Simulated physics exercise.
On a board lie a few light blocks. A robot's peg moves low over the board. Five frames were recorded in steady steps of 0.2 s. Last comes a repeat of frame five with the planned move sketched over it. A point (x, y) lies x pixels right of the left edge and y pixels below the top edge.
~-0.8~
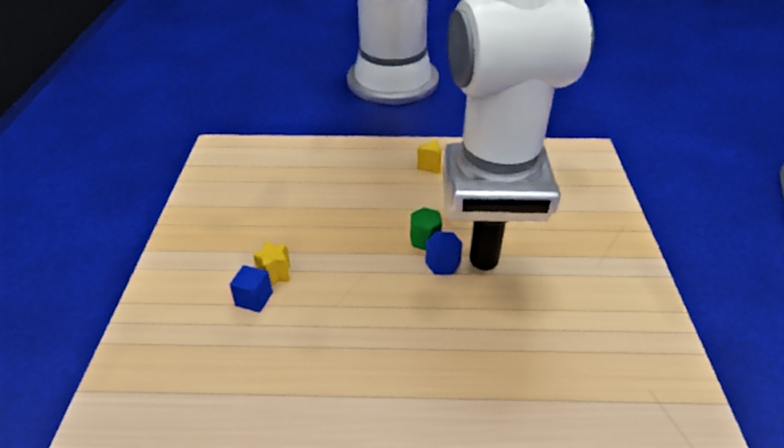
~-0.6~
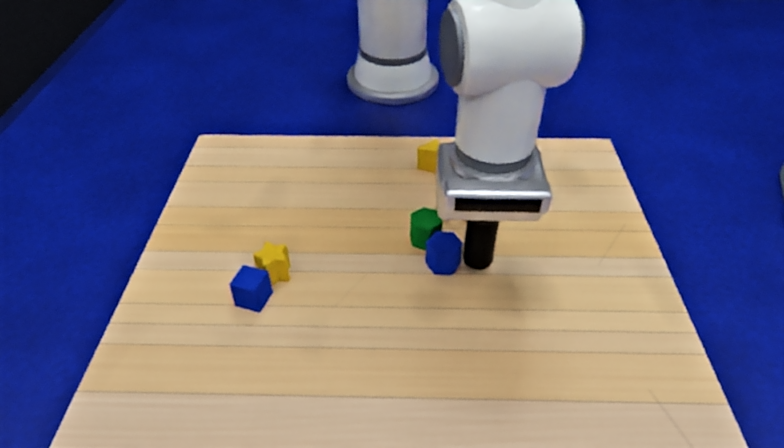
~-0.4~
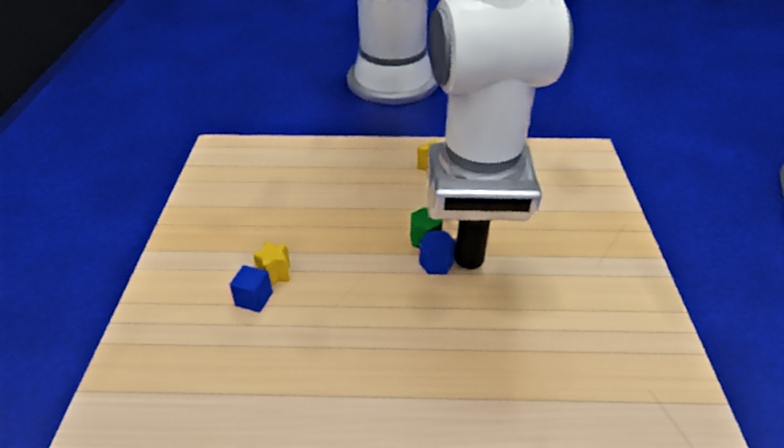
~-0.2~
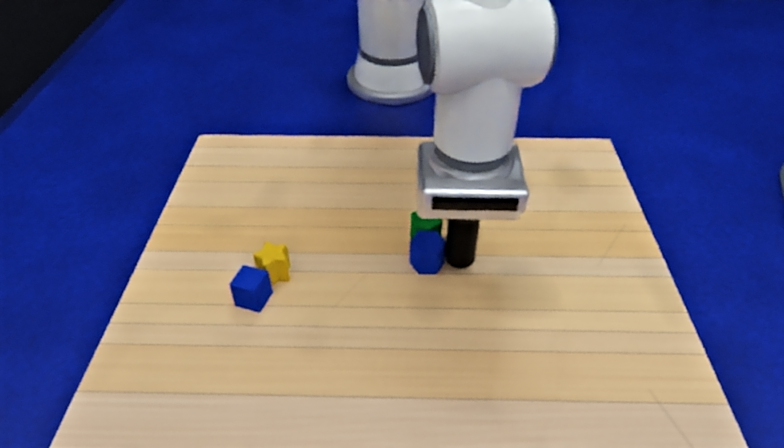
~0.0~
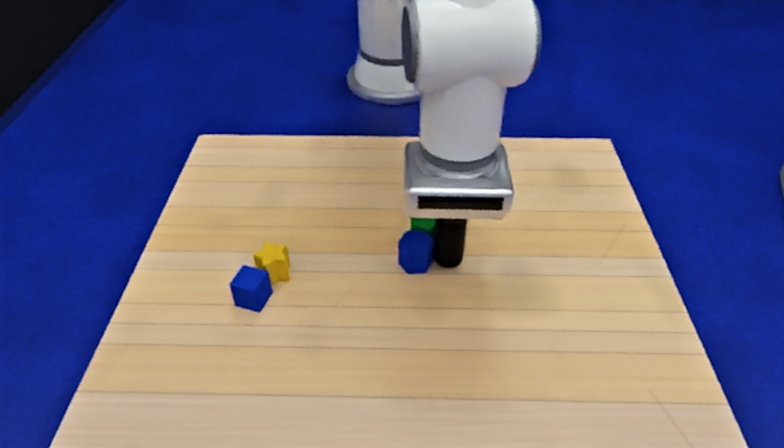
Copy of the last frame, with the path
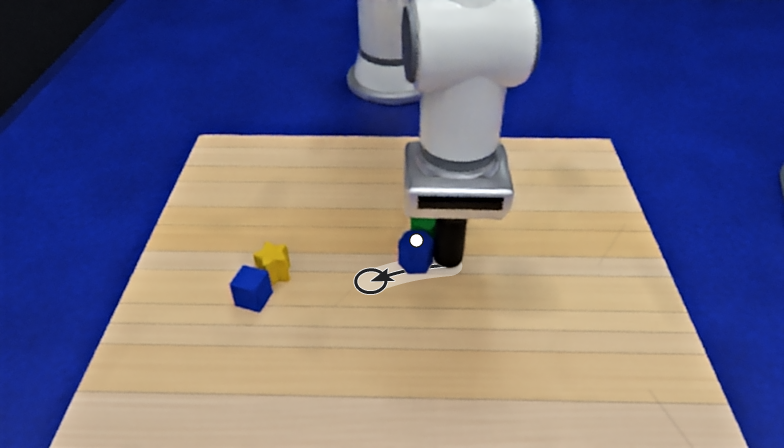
On a light wooden board with a few small blue, green and yellow blocks, a robot arm moves its black peg slowly left, pushing the blue hexagon a short way left in front of the green block.
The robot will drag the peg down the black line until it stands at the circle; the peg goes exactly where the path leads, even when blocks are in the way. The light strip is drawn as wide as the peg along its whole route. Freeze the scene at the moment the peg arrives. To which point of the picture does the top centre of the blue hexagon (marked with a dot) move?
It comes to (355, 239).
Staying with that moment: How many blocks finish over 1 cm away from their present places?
Answer: 1.
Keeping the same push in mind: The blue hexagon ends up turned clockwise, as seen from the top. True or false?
My answer: True.
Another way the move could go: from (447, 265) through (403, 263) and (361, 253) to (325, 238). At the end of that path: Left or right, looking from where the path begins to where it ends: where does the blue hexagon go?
It slides leftward.
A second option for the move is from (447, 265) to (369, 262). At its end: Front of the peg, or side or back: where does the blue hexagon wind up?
Still in front.
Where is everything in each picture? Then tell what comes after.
In the first frame, peg's lower end at (484, 261); blue hexagon at (445, 241); green hexagon at (426, 217).
In the second frame, peg at (477, 261); blocks still.
In the third frame, peg at (469, 260); blue hexagon at (438, 241).
In the fourth frame, peg at (460, 259); blue hexagon at (428, 241).
In the fifth frame, peg at (448, 259); blue hexagon at (416, 240); green hexagon partly hidden.
Drawn move, from (447, 265) by way of (421, 268) and (396, 273) to (371, 281); the dot is on the blue hexagon.
On the path given first. Halfway along, peg at (408, 264); blue hexagon at (377, 240), turned 25° clockwise.
At the end, peg at (371, 275); blue hexagon at (355, 239), turned 95° clockwise; green hexagon still.
